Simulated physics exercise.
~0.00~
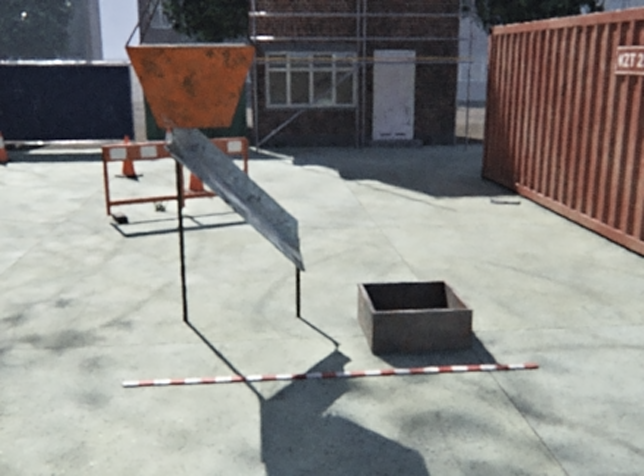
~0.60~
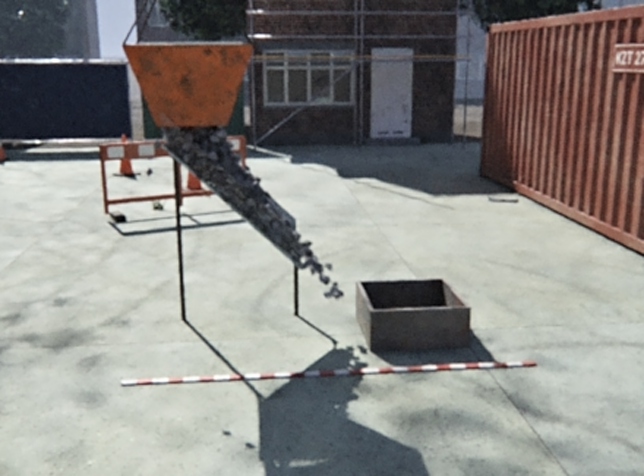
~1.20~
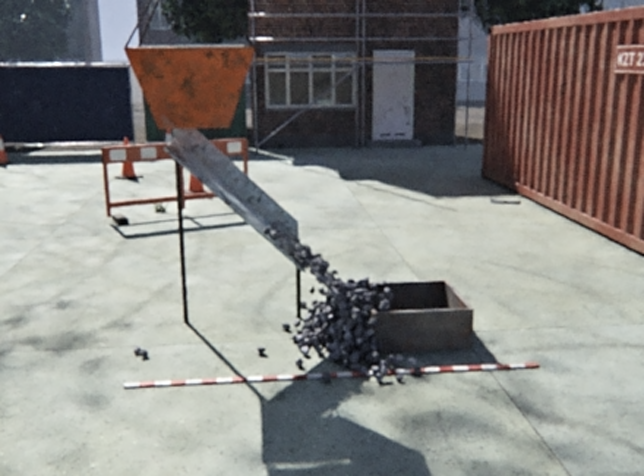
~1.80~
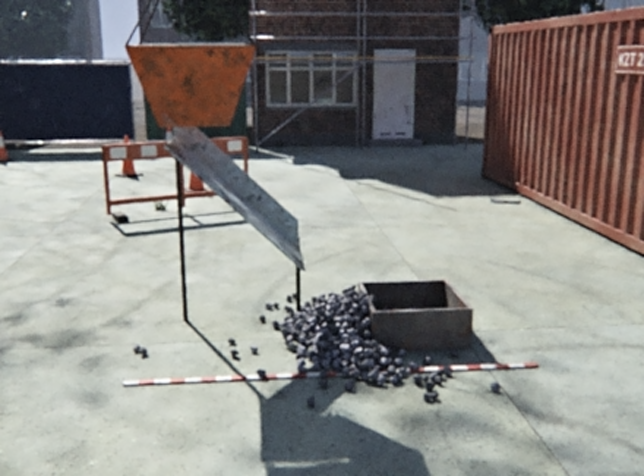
An orange hopper on thin legs stands in a sunlit concrete yard, seen from slightly above by a gently swaying camera, with a sloping grey metal chute running down to the right. Beyond are a barrier, traffic cones, a scaffolded brick building and a rust-red container, while an open brown box and a red-and-white staff lie in front. Dark stones pour out and slide down the steel. They drop short of the box, piling against its left side and scattering over the staff. The chute empties, leaving a heap mostly left of the box, with a few strays around it.
